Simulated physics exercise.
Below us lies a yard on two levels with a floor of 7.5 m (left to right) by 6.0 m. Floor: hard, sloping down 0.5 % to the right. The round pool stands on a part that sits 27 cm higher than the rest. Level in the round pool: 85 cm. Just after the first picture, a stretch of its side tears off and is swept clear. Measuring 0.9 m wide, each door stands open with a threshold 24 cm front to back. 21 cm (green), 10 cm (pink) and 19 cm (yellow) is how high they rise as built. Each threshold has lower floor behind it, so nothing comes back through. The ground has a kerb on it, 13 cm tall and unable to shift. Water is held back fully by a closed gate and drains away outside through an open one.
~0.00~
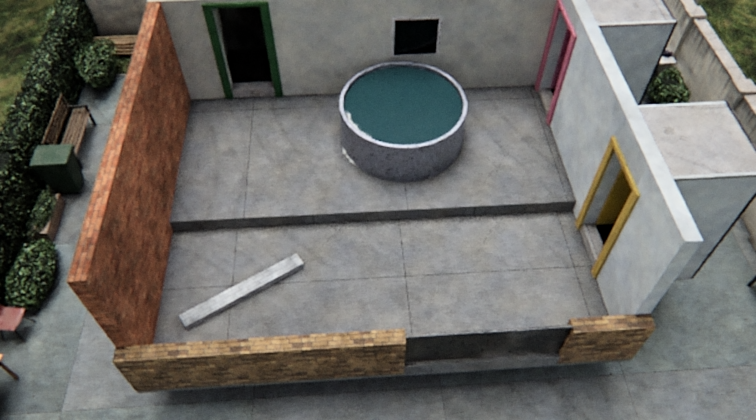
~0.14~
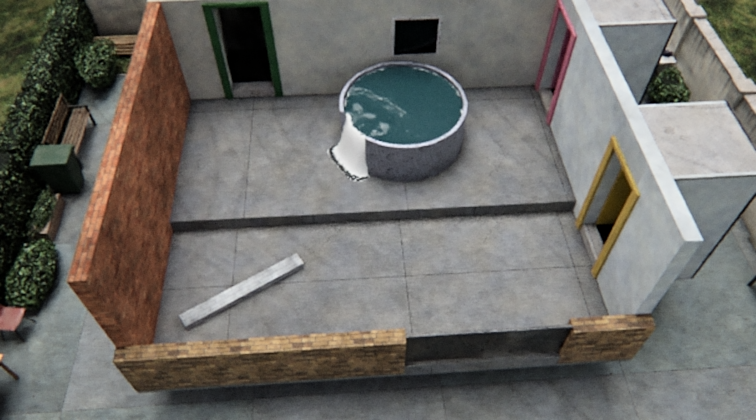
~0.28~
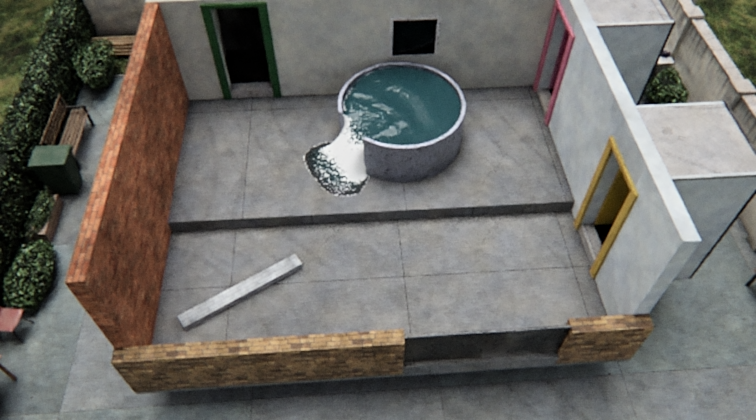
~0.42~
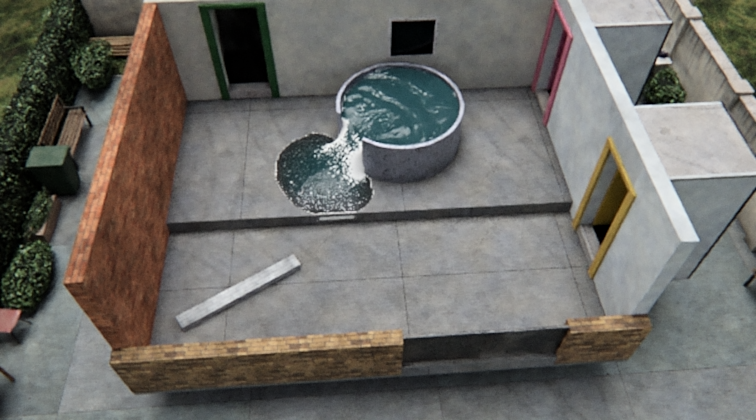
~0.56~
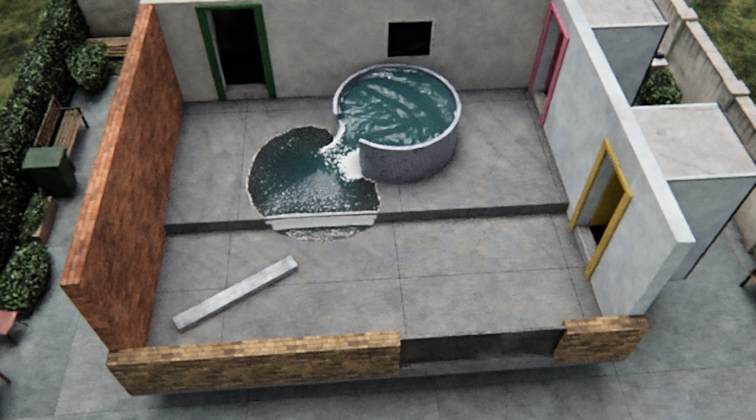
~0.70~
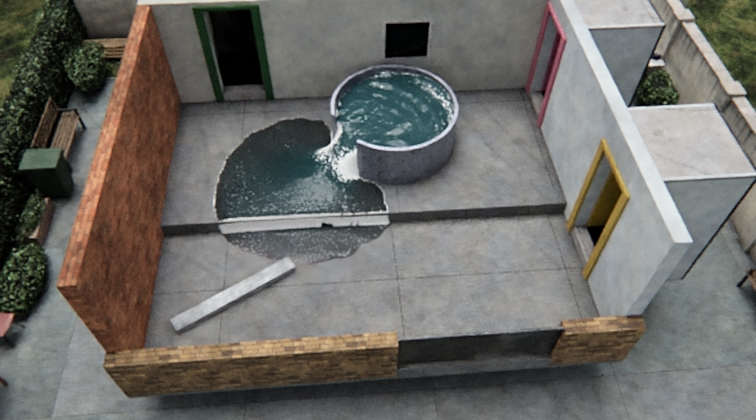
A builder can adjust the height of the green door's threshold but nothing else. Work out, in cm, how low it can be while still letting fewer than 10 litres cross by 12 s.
No lower than about 6 cm.
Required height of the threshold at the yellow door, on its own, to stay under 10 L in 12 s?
Yellow: 17 cm.
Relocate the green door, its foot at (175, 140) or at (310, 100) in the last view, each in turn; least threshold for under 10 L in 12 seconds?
Around 14.0 and 7.5 cm respectively.
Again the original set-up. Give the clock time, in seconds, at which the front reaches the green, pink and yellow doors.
Green door 1.4 seconds, pink door 7.5 seconds, yellow door 6.0 seconds.
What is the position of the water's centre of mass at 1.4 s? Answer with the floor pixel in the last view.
About (356, 157).
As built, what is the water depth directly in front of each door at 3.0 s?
Green door: 7 cm; pink door: 0 cm; yellow door: 0 cm.
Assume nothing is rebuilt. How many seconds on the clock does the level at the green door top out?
3.2 s.
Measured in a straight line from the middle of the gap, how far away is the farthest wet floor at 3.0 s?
I make it some 5.2 m.
After 1.4 s water covers 35 % of the floor, deepest (42 cm) near (338, 165); 1 cm at the green door, 0 litres in over its 21 cm threshold.
After 3.0 s water covers 45 % of the floor, deepest (41 cm) near (141, 373); 7 cm at the green door, 0 litres in over its 21 cm threshold.
After 12.0 s water covers 80 % of the floor, deepest (22 cm) near (438, 352); 5 cm at the green door, 0 litres in over its 21 cm threshold.
At the green door as built, the water arrived by 1.4 s and peaked near 9 cm at 3.2 s.
With a threshold of 5.5 cm, 13 litres would have come in within the 12 s; with 6.5 cm, 7 litres. So under 10 litres takes about 6 cm.
